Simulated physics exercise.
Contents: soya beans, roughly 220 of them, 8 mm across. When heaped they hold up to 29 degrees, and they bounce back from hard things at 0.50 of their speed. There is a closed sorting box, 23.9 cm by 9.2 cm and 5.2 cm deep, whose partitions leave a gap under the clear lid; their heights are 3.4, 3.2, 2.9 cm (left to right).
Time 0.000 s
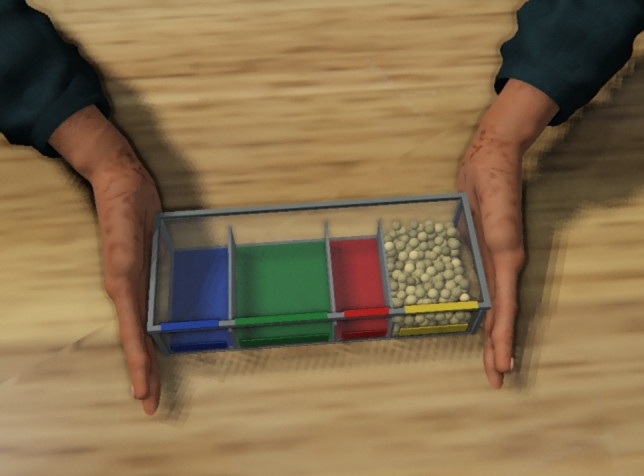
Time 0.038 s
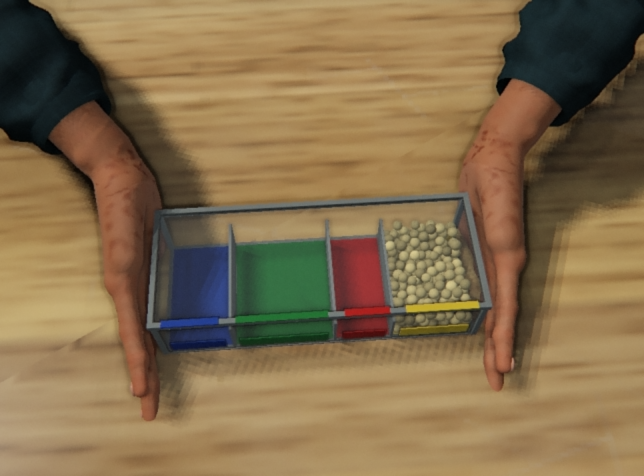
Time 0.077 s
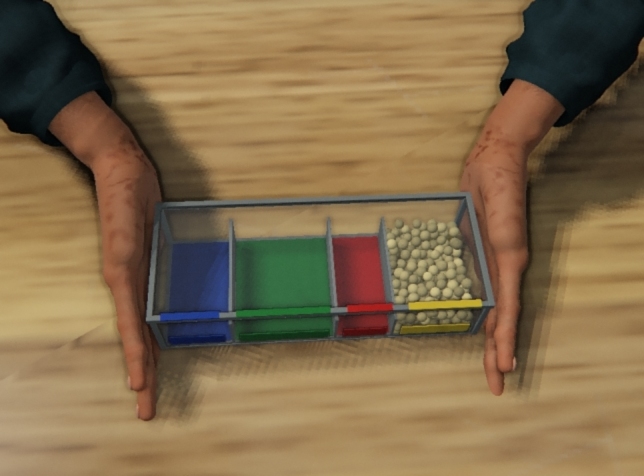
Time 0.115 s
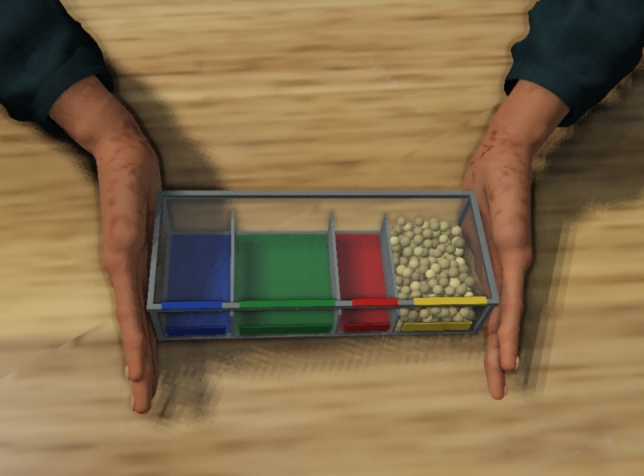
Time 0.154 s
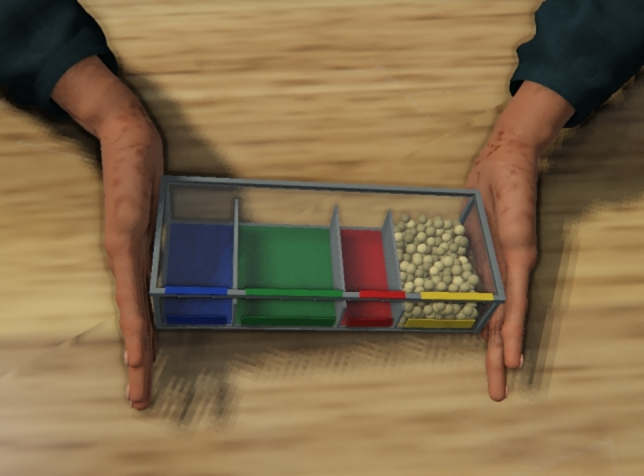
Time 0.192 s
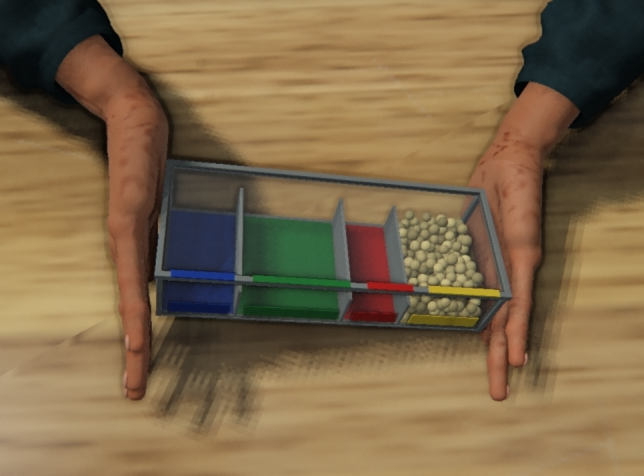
Two hands in dark sleeves hold a clear, closed box by its left and right ends above a pale wooden surface, seen from above by a still camera. The box has blue, green and red sections, all empty, and a yellow-marked section at the right filled with cream-coloured beans. The hands tilt the box, slowly then faster, raising its left end while the beans stay in the right section.
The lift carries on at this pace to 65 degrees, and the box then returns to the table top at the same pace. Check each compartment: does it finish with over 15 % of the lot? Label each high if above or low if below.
Red: Low; blue: Low; green: Low; yellow: High.
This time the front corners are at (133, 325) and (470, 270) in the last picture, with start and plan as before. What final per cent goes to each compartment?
You'd see red at 15 percent, blue at 0, green at 25 and yellow at 60 percent.
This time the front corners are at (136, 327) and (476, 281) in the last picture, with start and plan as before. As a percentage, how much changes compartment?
In that case about 35 percent.
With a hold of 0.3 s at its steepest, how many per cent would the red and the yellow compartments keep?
Then: Red 0, yellow 100.
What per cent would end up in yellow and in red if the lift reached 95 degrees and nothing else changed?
In per cent, yellow comes to 100 and red to 0.
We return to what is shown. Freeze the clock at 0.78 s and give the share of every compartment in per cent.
You'd find red at 0, blue at 0, green at 0 and yellow at 100 per cent.
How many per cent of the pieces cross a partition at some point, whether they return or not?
0 per cent, give or take.
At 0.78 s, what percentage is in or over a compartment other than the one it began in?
0 percent.
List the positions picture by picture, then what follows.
Box tilt 0 degrees, front corners at (154, 327) and (484, 303); yellow 100 %, in the first picture.
Box tilt 1 degrees, front corners at (153, 324) and (485, 303), in the second picture.
Box tilt 3 degrees, front corners at (153, 317) and (488, 302), in the third picture.
Box tilt 6 degrees, front corners at (154, 305) and (492, 300), lowest corner right back, in the fourth picture.
Box tilt 10 degrees, front corners at (156, 290) and (498, 297), lowest corner right back, in the fifth picture.
Box tilt 14 degrees, front corners at (161, 273) and (505, 294), lowest corner right back; yellow 100 %. The box's pace is about 105 degrees a second, in the sixth picture.
Then, at 0.78 s, tilt 65 degrees; yellow 100 %.
Then, at 1.17 s, tilt 27 degrees; yellow 100 %.
After 1.64 s, tilt 0 degrees; yellow 100 %.
By 2.4 s all is still; red 0 %, blue 0 %, green 0 %, yellow 100 %.
